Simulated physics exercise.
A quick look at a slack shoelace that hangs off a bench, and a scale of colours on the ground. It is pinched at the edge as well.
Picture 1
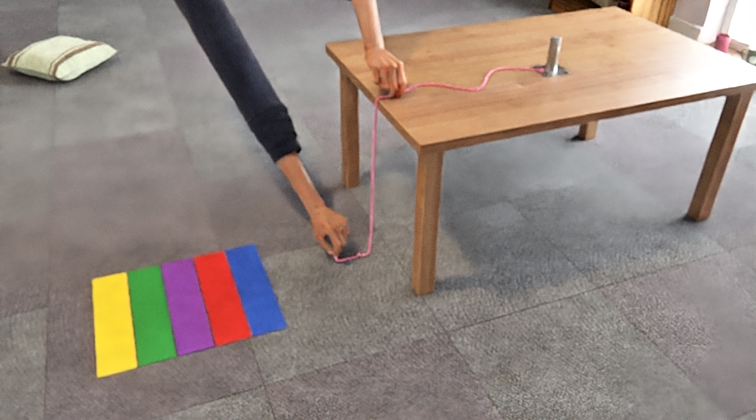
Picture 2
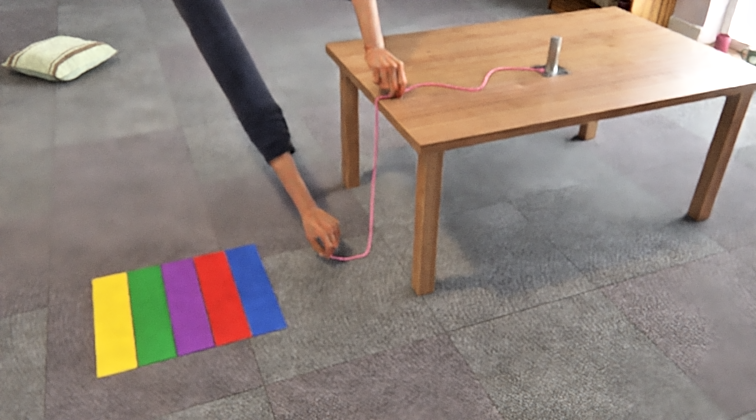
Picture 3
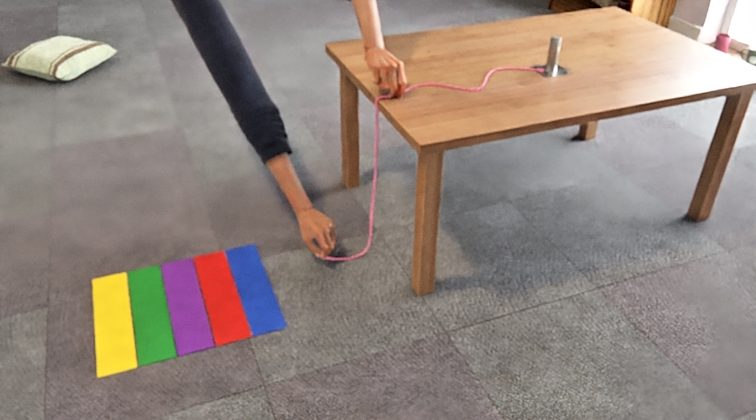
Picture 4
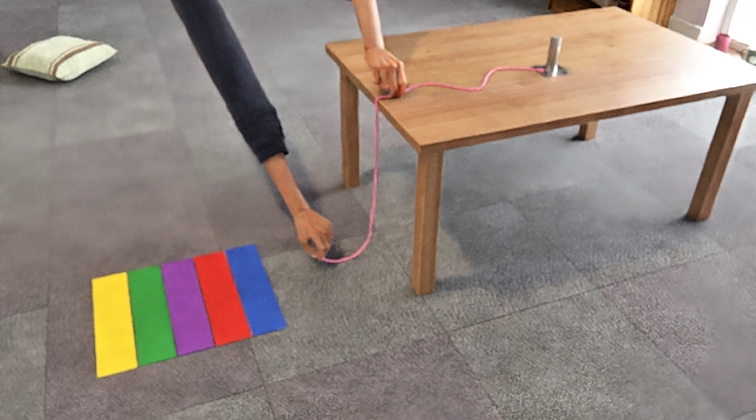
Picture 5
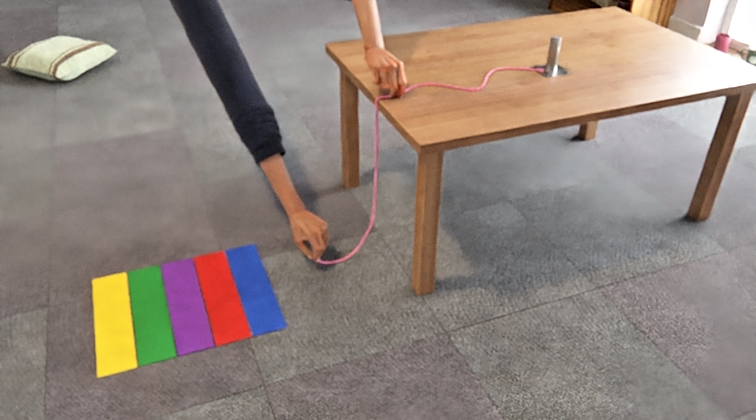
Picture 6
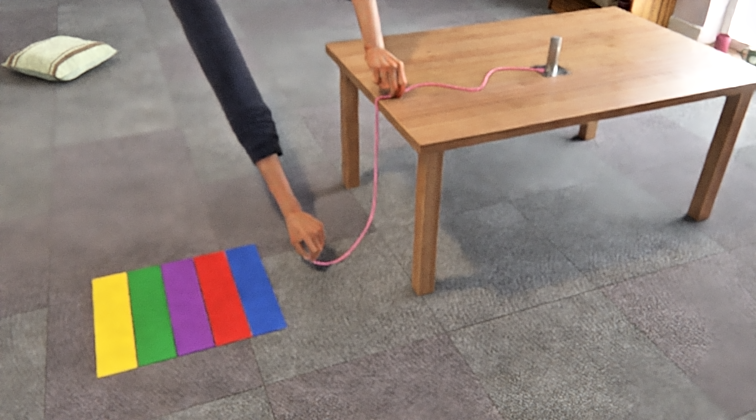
At first, one hand pinches a pink shoelace at the edge of a wooden table while the other holds its hanging end near the floor, right of a strip of coloured bands. The lower hand then shifts slightly left, drawing the end a little closer to the blue band as the upper hand stays put.
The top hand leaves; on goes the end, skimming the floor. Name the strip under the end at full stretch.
It halts on the purple strip.
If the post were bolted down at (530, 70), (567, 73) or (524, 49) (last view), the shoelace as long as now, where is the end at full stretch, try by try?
The places are (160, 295), (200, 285) and (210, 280).
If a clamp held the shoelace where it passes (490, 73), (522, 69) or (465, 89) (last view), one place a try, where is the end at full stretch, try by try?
Near (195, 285), (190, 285) and (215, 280).
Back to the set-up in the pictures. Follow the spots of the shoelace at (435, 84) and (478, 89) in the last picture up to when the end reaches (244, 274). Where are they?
The first at (411, 92), the second at (449, 84).
Soon after, end near (244, 274); over blue.
After that, end near (206, 283); over red.
At the stop, end near (183, 288); over purple. Over purple.
